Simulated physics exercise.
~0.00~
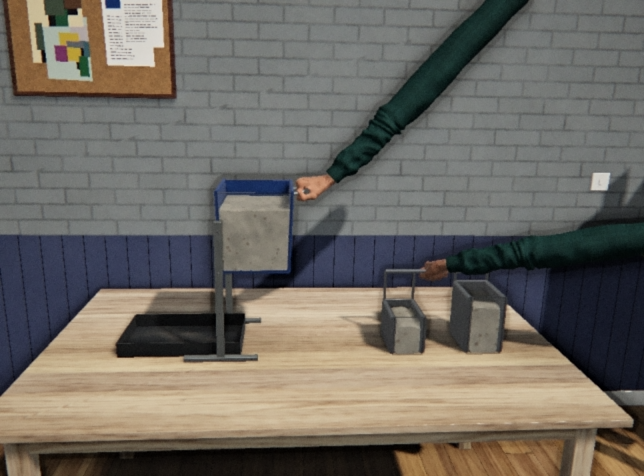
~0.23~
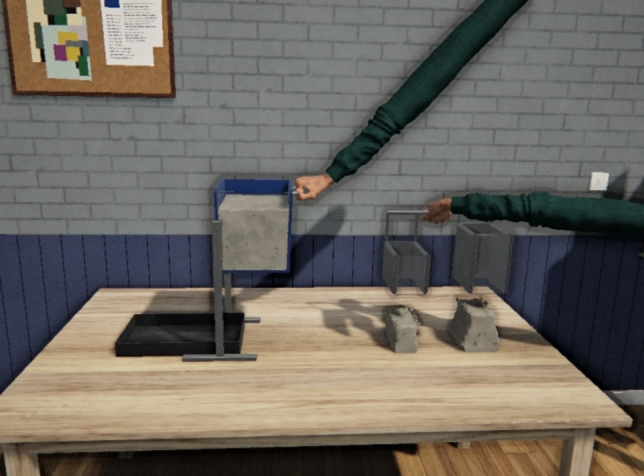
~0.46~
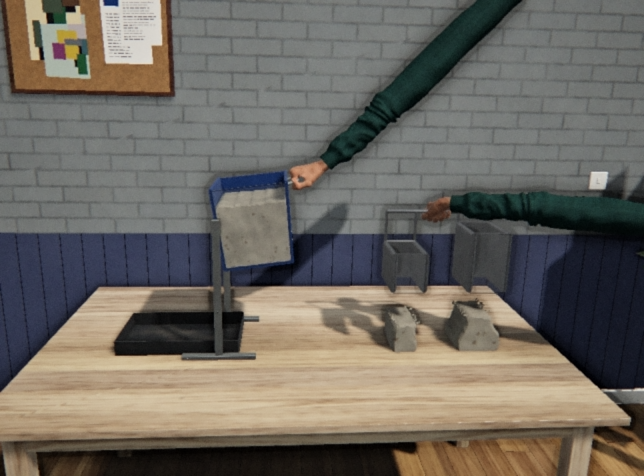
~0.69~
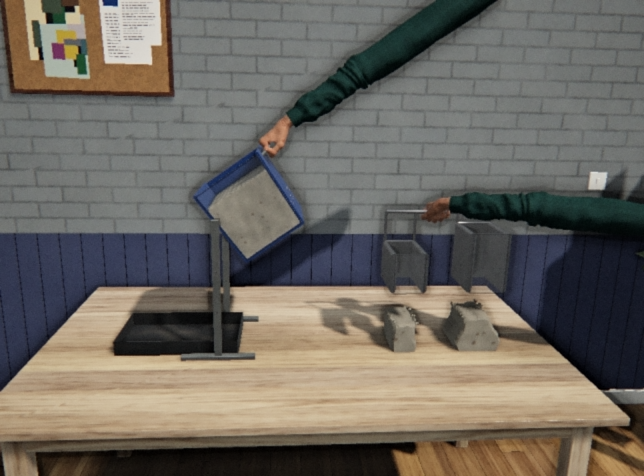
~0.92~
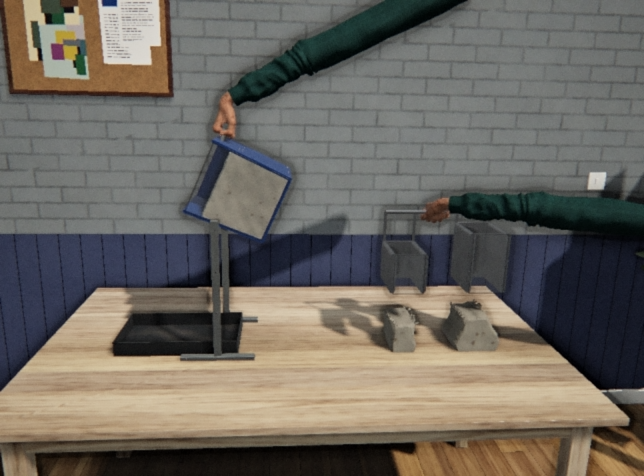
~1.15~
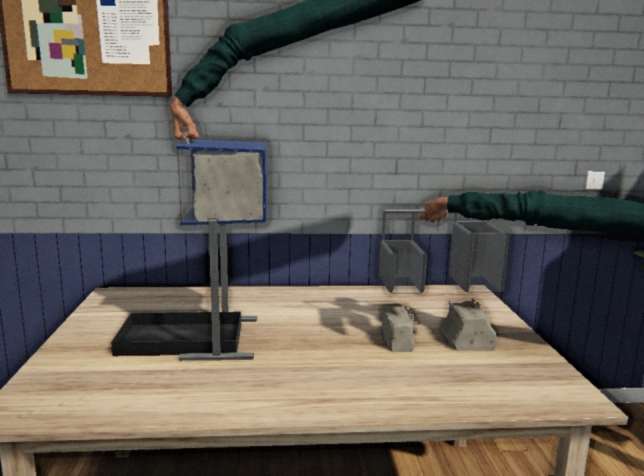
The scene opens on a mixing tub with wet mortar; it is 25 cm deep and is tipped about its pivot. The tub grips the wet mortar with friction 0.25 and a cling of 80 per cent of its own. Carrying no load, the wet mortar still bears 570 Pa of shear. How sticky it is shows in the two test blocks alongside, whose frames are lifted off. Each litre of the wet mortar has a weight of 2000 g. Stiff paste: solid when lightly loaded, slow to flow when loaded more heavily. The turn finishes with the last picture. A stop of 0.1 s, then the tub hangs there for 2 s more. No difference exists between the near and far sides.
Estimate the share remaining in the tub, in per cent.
I would say roughly 69 per cent remains in the tub.
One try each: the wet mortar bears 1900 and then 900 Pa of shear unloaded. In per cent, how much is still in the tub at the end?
In order: Around 100 % and around 100 %.
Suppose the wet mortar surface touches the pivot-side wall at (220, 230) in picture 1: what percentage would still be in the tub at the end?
That gives some 100 %.
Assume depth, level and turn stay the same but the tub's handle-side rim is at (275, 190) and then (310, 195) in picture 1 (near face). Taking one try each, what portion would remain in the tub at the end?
Roughly 100 %, then 50 %.
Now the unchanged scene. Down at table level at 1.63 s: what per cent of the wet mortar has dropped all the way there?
About 0 %.
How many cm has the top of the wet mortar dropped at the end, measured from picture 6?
Roughly 8 cm.
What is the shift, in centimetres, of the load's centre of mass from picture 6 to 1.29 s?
I'd put the distance at about 3 centimetres.
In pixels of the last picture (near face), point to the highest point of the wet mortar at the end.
Roughly at pixel (217, 180).
After 1.29 s, the tub is at 90 degrees and holds 99 %.
After 1.46 s, the tub is at 90 degrees and holds 80 %.
After 1.63 s, the tub is at 90 degrees and holds 69 %.
After 1.80 s, the tub is at 90 degrees and holds 69 %.
After 3.15 s, the tub is at 90 degrees and holds 69 %.
